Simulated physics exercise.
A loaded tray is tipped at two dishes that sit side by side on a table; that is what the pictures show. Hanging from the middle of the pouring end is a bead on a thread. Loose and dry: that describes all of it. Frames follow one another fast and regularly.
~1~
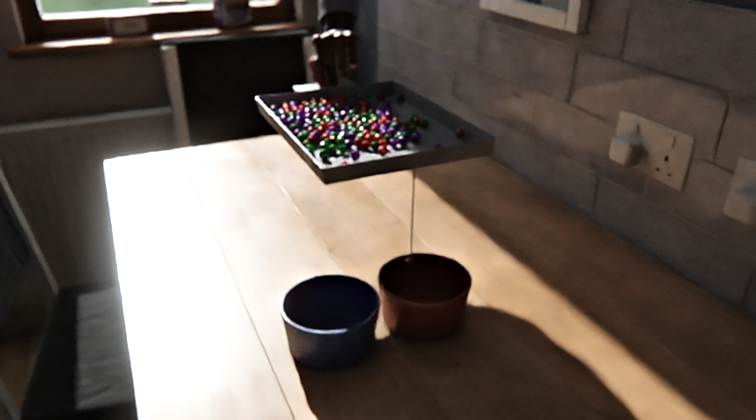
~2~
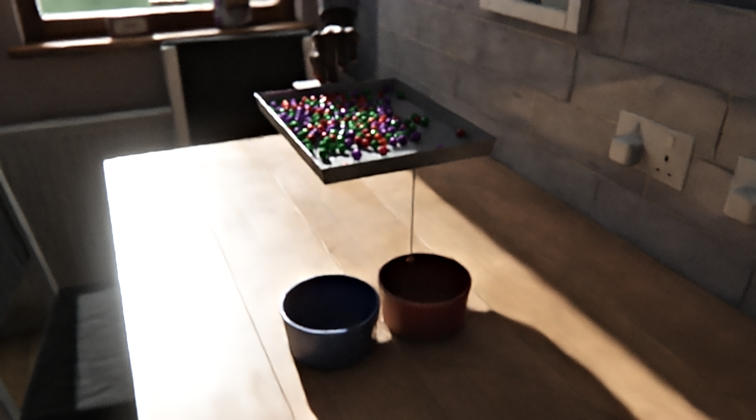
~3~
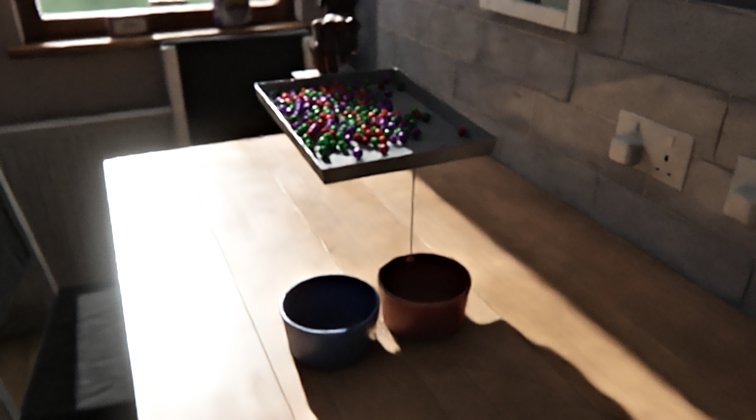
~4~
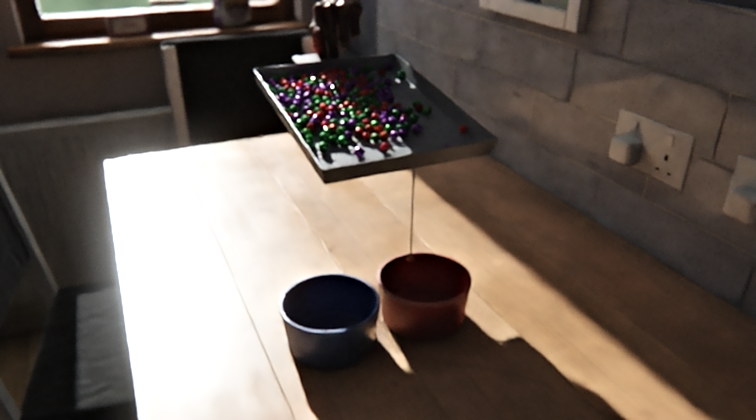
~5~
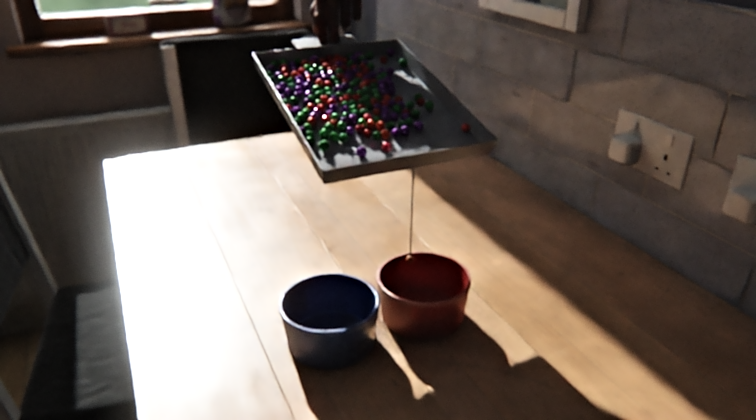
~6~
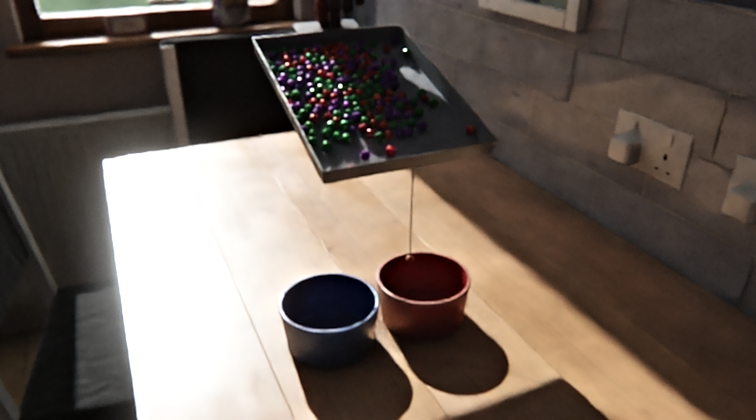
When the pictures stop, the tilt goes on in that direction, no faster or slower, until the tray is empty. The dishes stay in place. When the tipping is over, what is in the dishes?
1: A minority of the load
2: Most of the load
1.
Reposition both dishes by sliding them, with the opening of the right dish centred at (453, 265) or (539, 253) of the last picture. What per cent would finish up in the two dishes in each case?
30 per cent the first time, 30 per cent the second time.
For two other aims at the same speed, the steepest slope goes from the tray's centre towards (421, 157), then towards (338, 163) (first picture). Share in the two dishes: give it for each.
About 20 % and 90 %.
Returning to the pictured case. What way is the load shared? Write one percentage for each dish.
10 per cent goes to the left dish and 20 per cent to the right dish.
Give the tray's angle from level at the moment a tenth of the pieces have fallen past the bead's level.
My estimate is some 65 degrees.
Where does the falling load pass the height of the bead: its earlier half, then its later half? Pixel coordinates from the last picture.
First around (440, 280), afterwards around (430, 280).
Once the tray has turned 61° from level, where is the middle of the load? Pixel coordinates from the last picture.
I'd put the middle of the pieces at roughly (407, 156).
Just after the last frame, tray tipped steeply; the larger part on the tray; just a few in the left dish; just a few in the right dish; about a tenth outside both; roughly a quarter in the air.
A moment on, tray tipped right over; roughly a quarter on the tray; about a tenth in the left dish; about a tenth in the right dish; roughly a third outside both; roughly a quarter in the air.
Further on, tray tipped past a quarter turn; about a tenth in the left dish; roughly a quarter in the right dish; roughly two thirds outside both.
When it is over, tray tipped past a quarter turn; about a tenth in the left dish; roughly a quarter in the right dish; roughly two thirds outside both.
